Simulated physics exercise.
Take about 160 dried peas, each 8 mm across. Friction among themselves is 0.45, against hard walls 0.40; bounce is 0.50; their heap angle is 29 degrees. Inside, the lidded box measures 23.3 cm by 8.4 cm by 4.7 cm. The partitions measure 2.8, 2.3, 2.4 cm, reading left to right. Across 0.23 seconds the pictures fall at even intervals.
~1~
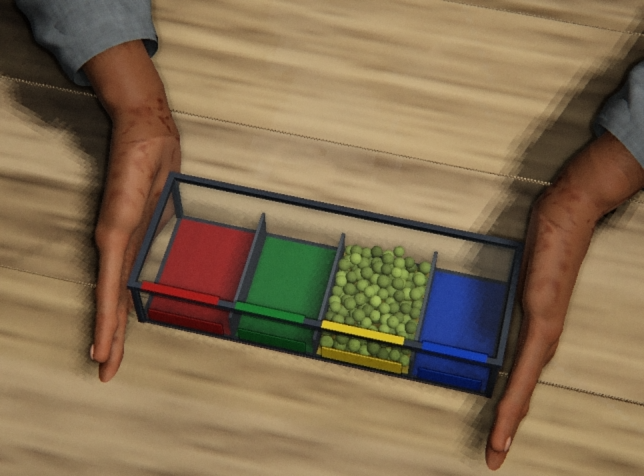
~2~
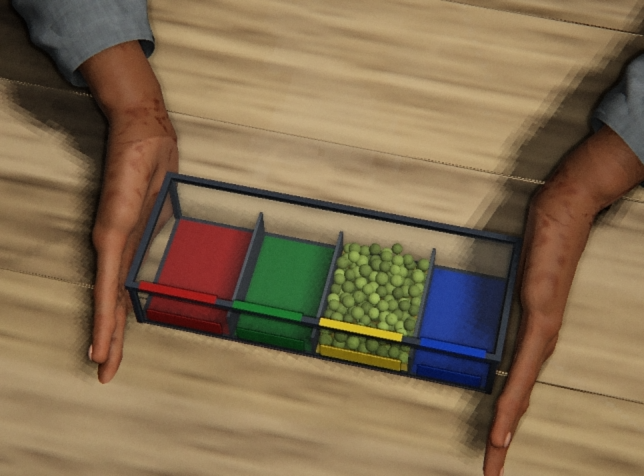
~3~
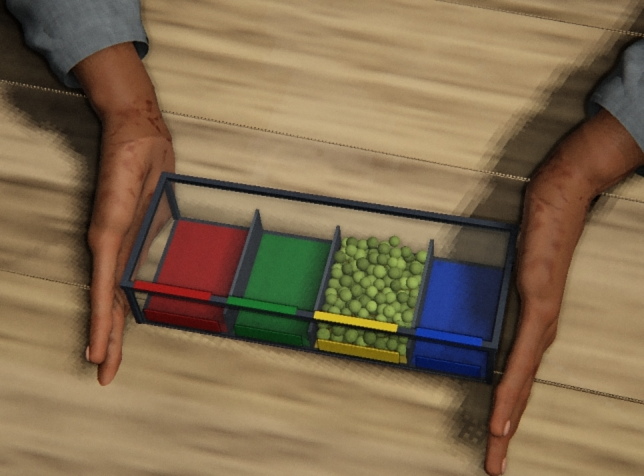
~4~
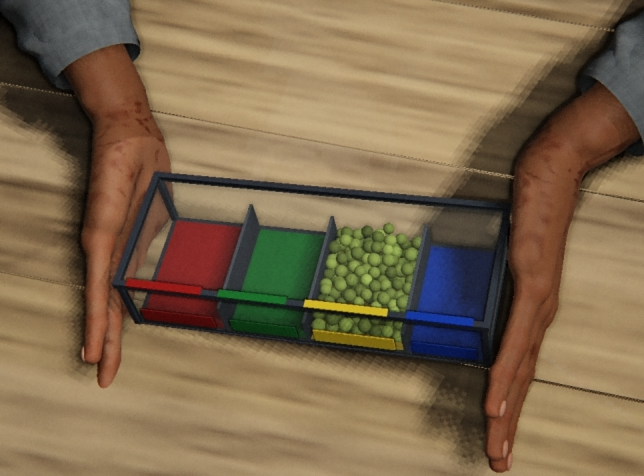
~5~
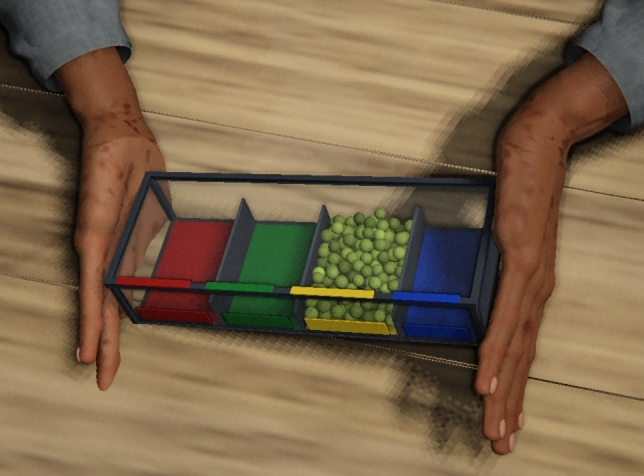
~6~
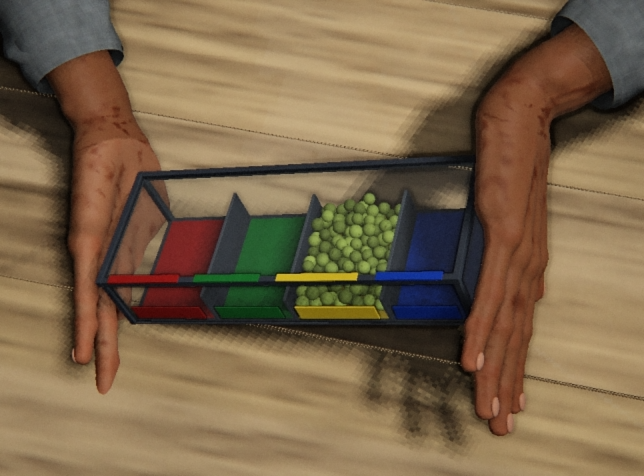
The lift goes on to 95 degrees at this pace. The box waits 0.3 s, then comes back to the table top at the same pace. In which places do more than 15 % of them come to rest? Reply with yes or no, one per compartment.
Red compartment yes, blue compartment no, green compartment no, yellow compartment no.
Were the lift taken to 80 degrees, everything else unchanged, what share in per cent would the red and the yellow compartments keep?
Red: 50; yellow: 40 (per cent).
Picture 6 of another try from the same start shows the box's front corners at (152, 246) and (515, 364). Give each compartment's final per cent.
Final shares, in per cent - red: 0, blue: 90, green: 0, yellow: 10.
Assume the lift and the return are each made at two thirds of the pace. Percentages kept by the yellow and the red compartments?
In that case yellow would keep 5 % and red would keep 85 %.
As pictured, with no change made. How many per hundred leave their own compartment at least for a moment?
Roughly 95 in a hundred.
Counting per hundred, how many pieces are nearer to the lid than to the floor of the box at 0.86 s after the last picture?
60 %.
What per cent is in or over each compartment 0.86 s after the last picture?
Per cent by colour: Red 75; blue 0; green 10; yellow 15.
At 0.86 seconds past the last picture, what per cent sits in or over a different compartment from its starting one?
85 %.
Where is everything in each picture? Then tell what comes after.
In the first picture, box tilt 0 degrees, front corners at (135, 283) and (496, 361); yellow 100 %.
In the second picture, box tilt 1 degrees, front corners at (133, 283) and (495, 356).
In the third picture, box tilt 4 degrees, front corners at (128, 283) and (491, 344), lowest corner left back.
In the fourth picture, box tilt 9 degrees, front corners at (120, 282) and (484, 324), lowest corner left back.
In the fifth picture, box tilt 15 degrees, front corners at (112, 281) and (471, 300), lowest corner left back.
In the sixth picture, box tilt 20 degrees, front corners at (104, 280) and (454, 276), lowest corner left back; yellow 100 %.
Then, 0.86 s after the last picture, tilt 95 degrees; red 75 %, green 10 %, yellow 15 %.
Then, 1.44 s after the last picture, tilt 49 degrees; red 95 %, green 5 %, yellow 5 %.
Then, 2.07 s after the last picture, tilt 0 degrees; red 95 %, green 5 %, yellow 5 %.
In the end, red 95 %, blue 0 %, green 5 %, yellow 5 %.
